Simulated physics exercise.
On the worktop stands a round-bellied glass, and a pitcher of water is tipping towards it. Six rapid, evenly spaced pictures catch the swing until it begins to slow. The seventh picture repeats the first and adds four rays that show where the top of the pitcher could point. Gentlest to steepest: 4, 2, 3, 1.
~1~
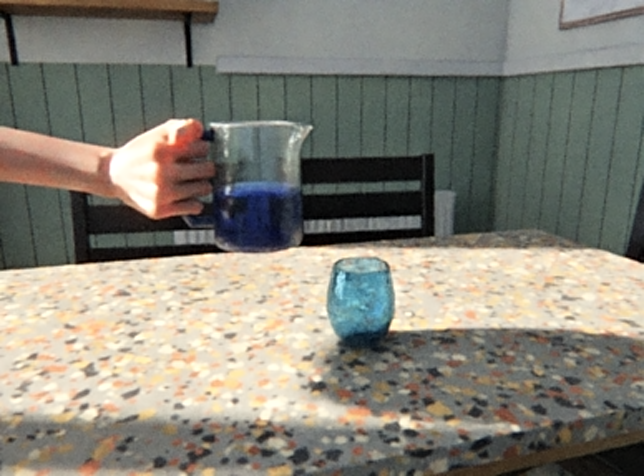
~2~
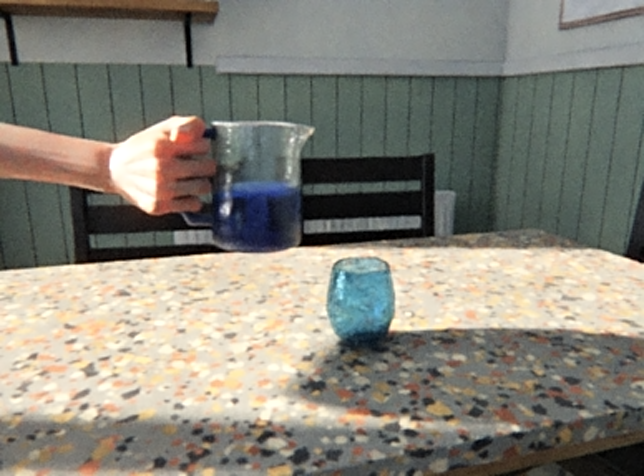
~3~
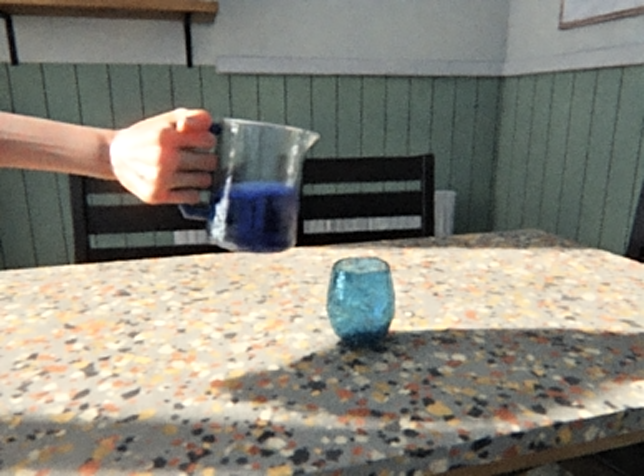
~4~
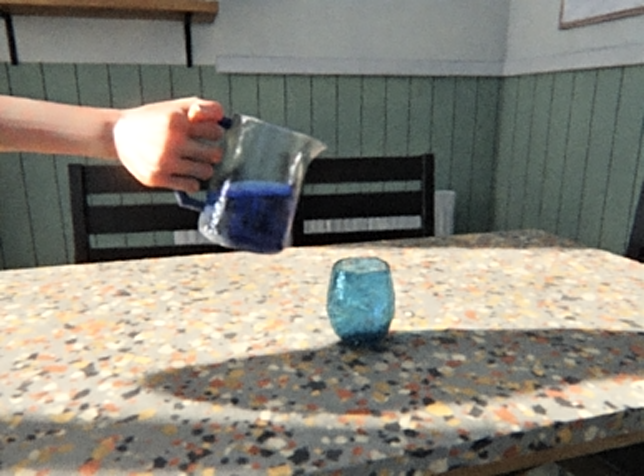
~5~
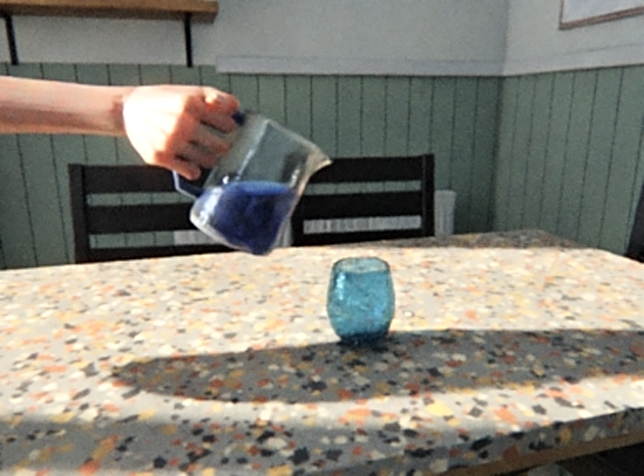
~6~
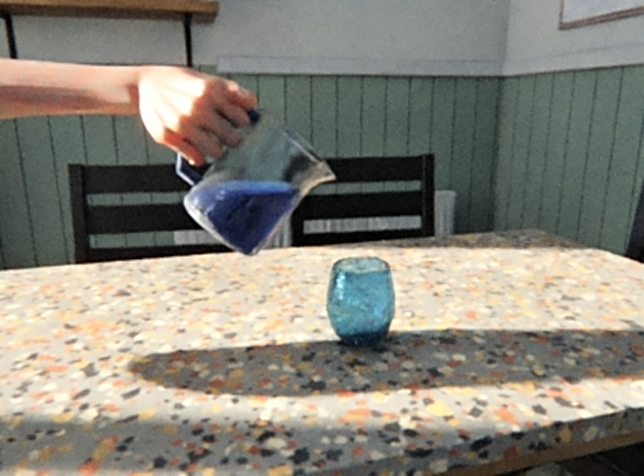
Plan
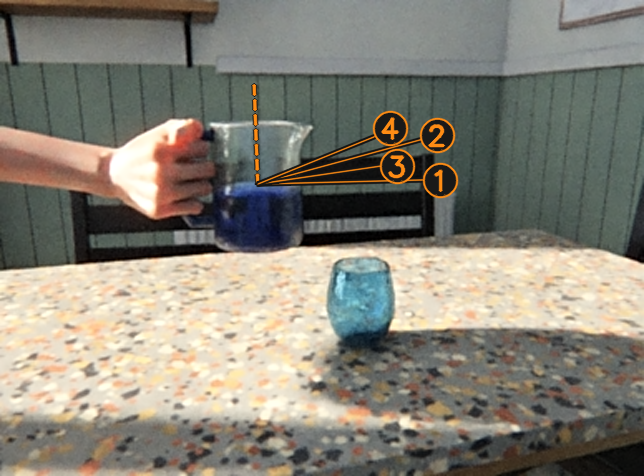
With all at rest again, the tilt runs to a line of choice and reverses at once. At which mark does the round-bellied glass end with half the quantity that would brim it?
2 works best here.
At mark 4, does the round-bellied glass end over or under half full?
Under half.
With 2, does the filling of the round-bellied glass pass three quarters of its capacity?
No, less.
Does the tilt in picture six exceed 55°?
No.
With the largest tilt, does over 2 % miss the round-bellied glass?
Yes, it does.
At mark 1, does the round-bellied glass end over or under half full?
Over.
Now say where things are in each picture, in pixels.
In the first frame, upright, lip at (312, 126); rim of the round-bellied glass round (361, 264); nothing has left yet.
In the second frame, tipped about 2°, lip at (314, 128); nothing has left yet.
In the third frame, tipped about 8°, lip at (319, 135); nothing has left yet.
In the fourth frame, tipped about 18°, lip at (326, 146); nothing has left yet.
In the fifth frame, tipped about 30°, lip at (331, 161); nothing has left yet.
In the sixth frame, tipped about 42°, lip at (333, 177); nothing has left yet.
On the marked copy, 1 at (423, 179); 2 at (421, 139); 3 at (380, 166); 4 at (374, 136).
For mark 1, the round-bellied glass ends with about 75 % of what it can hold; 8 % of the water is spilt.
For mark 2, the round-bellied glass ends with about 49 % of what it can hold.
For mark 3, the round-bellied glass ends with about 65 % of what it can hold.
For mark 4, the round-bellied glass ends with about 31 % of what it can hold.
